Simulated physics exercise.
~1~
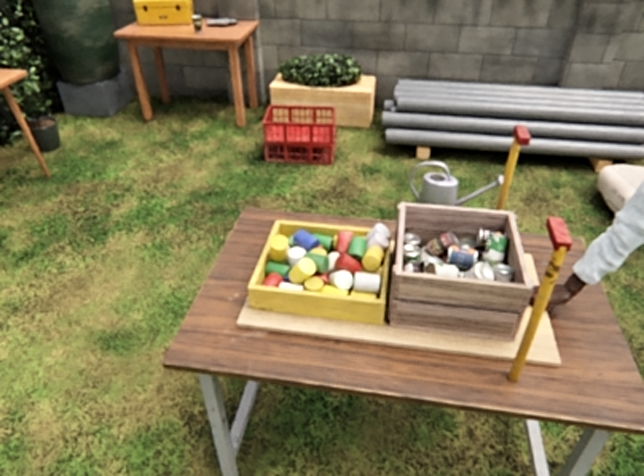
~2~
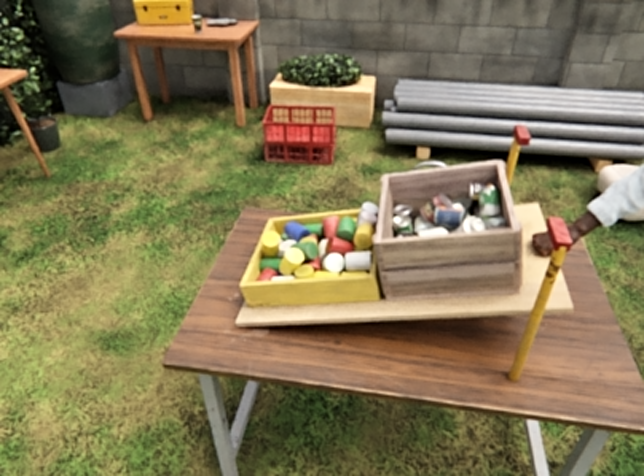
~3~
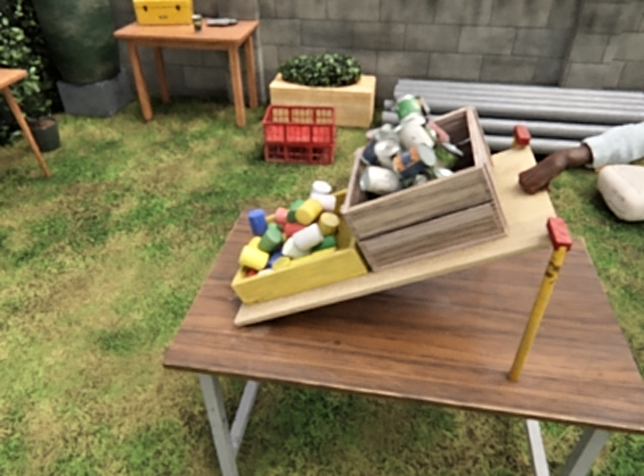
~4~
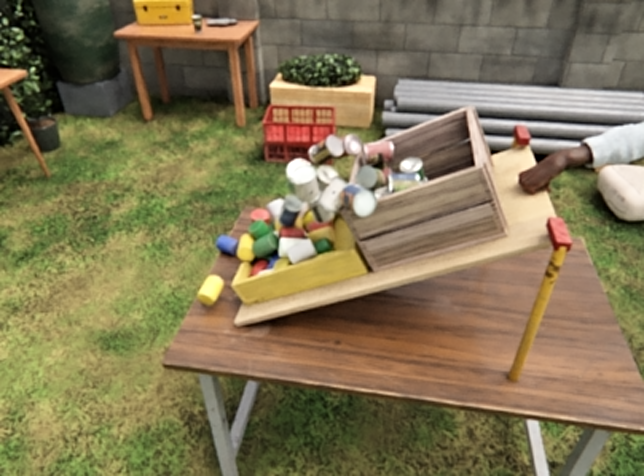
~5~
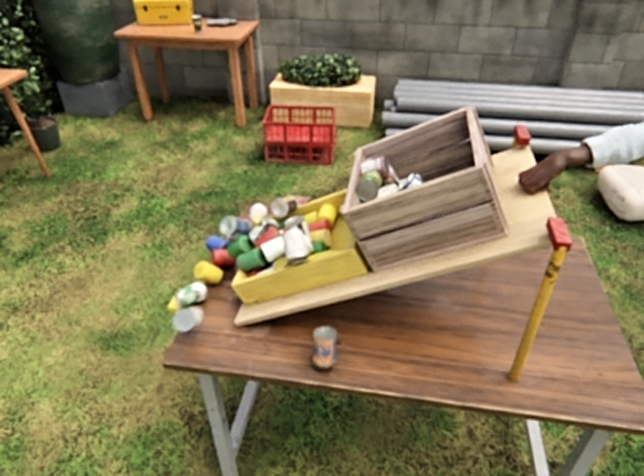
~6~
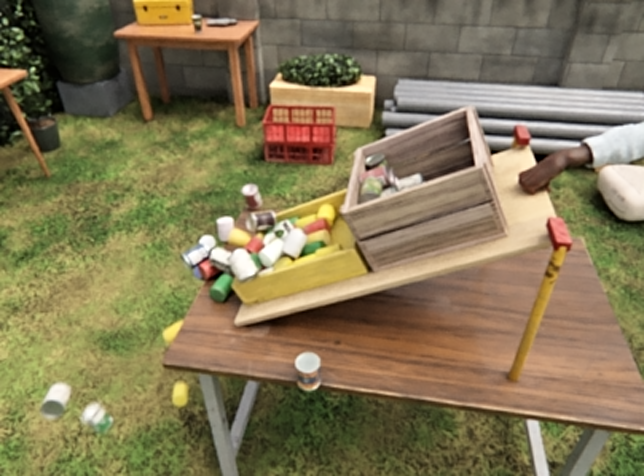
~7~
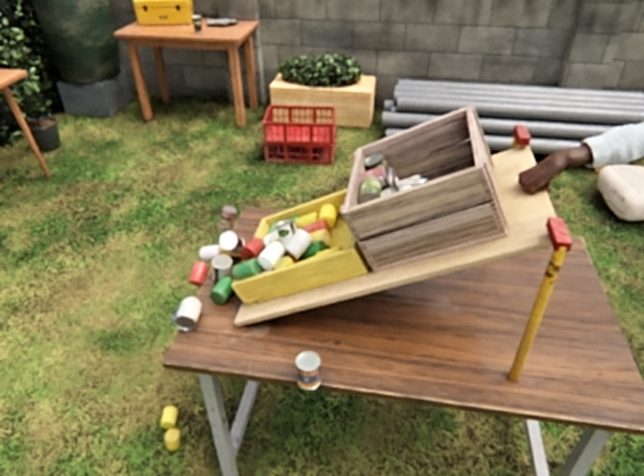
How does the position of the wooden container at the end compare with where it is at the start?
It starts level, low on the flat board, and ends up raised higher and slightly farther left, tilted down toward the left on the sloping board.
